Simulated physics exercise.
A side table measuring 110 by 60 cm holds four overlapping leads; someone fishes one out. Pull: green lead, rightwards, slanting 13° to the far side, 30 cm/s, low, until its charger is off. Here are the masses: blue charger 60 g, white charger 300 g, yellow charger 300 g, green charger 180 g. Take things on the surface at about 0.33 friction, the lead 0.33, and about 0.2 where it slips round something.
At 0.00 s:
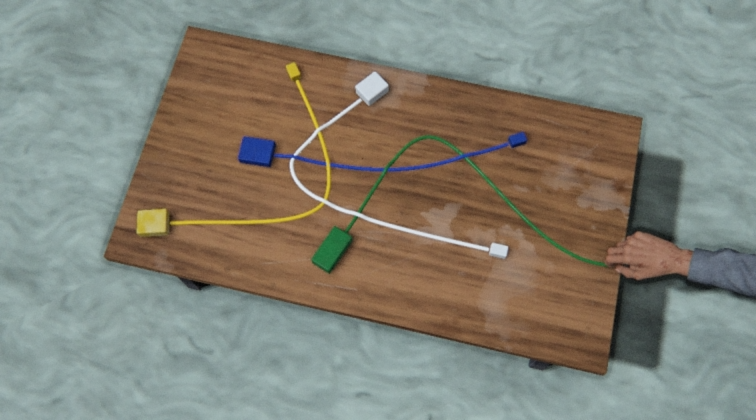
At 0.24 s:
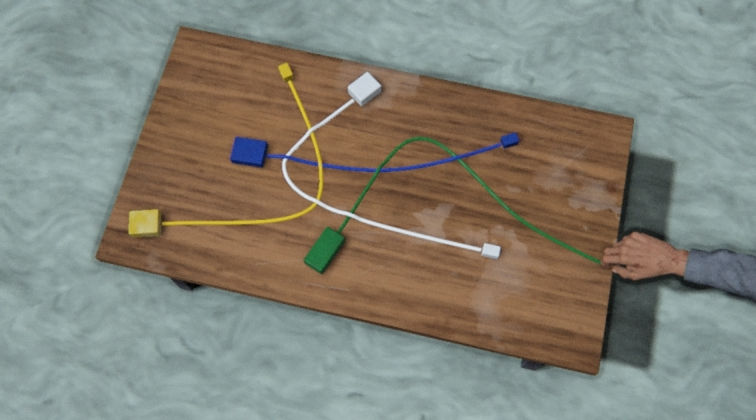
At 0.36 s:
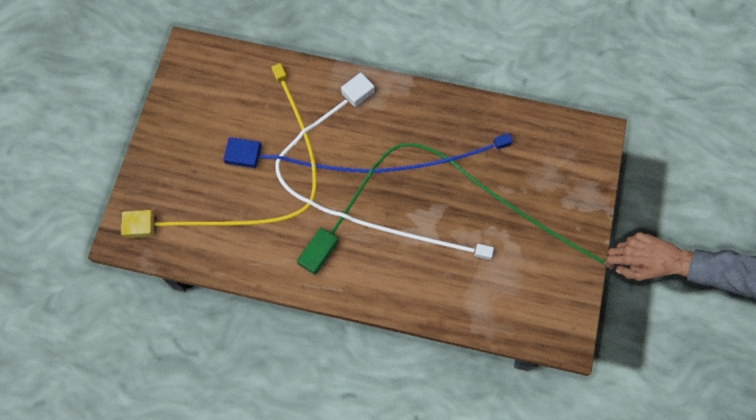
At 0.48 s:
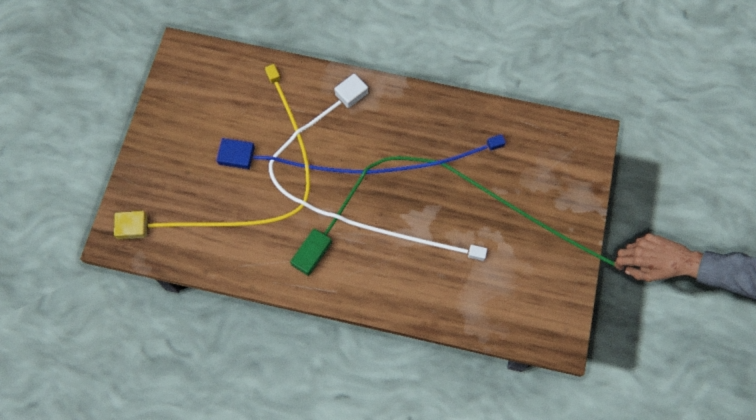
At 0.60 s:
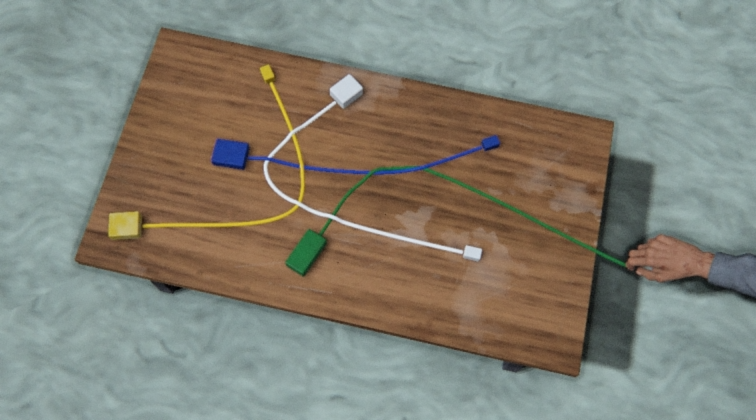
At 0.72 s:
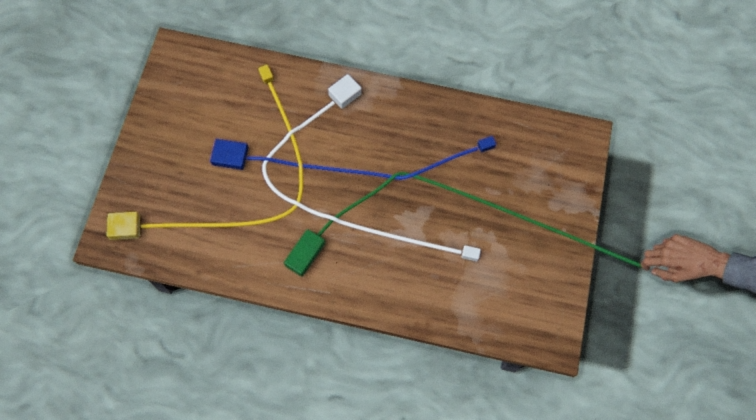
A hand at the right edge of a wooden table drew the green lead rightward, straightening its curve and tugging the blue one slightly, while the table and everything on it shifted a little left.
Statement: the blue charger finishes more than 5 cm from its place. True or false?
True.
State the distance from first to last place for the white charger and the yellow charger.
Lab note - white charger 15 cm, yellow charger 2 cm.
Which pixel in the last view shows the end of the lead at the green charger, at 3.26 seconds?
It's at around pixel (618, 237).
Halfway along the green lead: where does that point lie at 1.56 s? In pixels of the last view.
In the last view it sits close to pixel (572, 254).
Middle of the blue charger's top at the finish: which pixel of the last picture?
It comes to rest at about (437, 179).
After 1.6 s, the green lead's tail end at (390, 246); blue charger 4 cm off its start, blue plug 16 cm off its start, green charger 14 cm off its start.
After 2.4 s, the green lead's tail end at (505, 238); blue charger 12 cm off its start, green charger 38 cm off its start, blue plug 19 cm off its start.
After 3.3 s, the green lead's tail end at (618, 237); blue charger 36 cm off its start at (390, 169), green charger 65 cm off its start at (602, 239), yellow plug 36 cm off its start at (393, 153).
After 4.1 s, the green lead has left the top; blue charger 47 cm off its start, green charger over the edge, yellow plug 42 cm off its start.
After 4.6 s, the green lead has left the top; blue charger 47 cm off its start at (437, 179), green charger over the edge, yellow plug 42 cm off its start at (421, 157), white plug over the edge.
